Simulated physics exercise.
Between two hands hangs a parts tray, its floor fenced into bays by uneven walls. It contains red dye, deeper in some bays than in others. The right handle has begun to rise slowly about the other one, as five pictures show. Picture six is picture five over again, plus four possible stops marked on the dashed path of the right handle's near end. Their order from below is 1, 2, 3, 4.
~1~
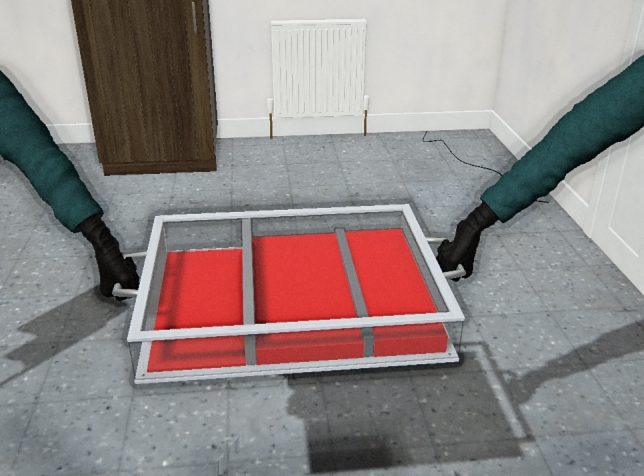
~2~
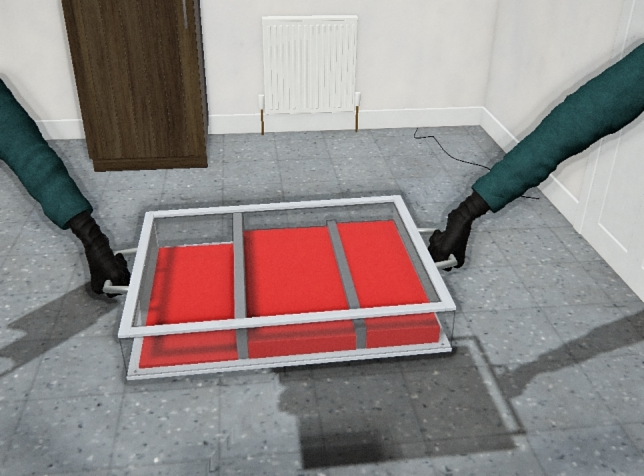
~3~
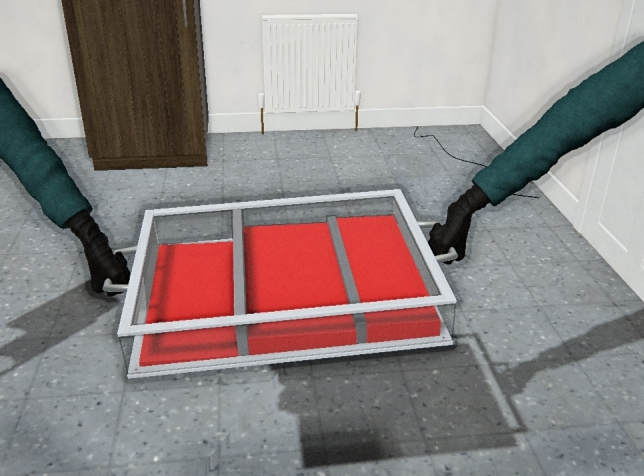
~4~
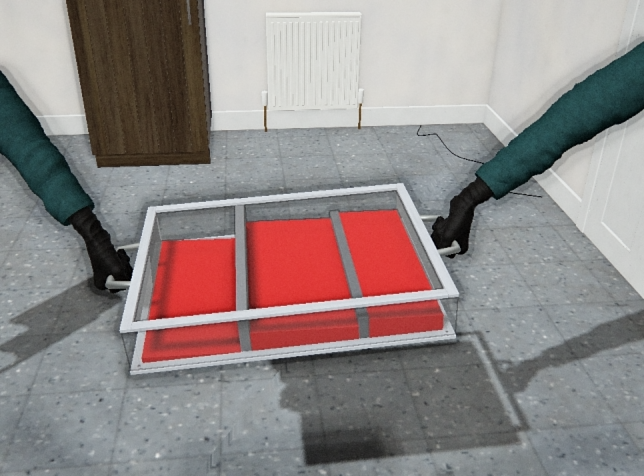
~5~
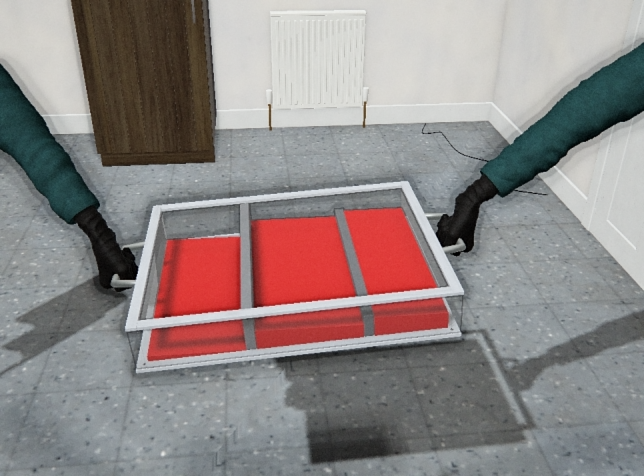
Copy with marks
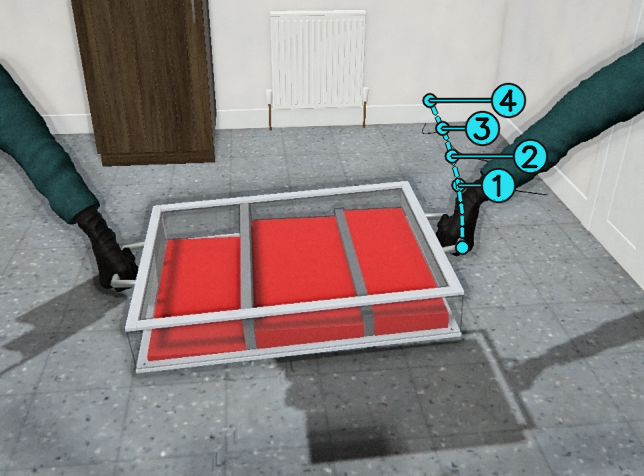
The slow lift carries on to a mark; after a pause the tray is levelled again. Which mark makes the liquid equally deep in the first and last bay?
Best: 3.
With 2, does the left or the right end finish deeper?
The right one.
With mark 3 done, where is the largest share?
That is the middle bay.
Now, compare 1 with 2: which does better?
That would be 2.
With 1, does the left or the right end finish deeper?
The right one.
On the marked copy, 1 at (458, 185); 2 at (452, 156); 3 at (442, 128); 4 at (429, 100).
If 1 is chosen, the right end bay stands much deeper than the other; nothing spills.
If 2 is chosen, the right end bay stands much deeper than the other; nothing spills.
If 3 is chosen, the two end bays stand about equally deep; nothing spills.
If 4 is chosen, the left end bay stands much deeper than the other; nothing spills.
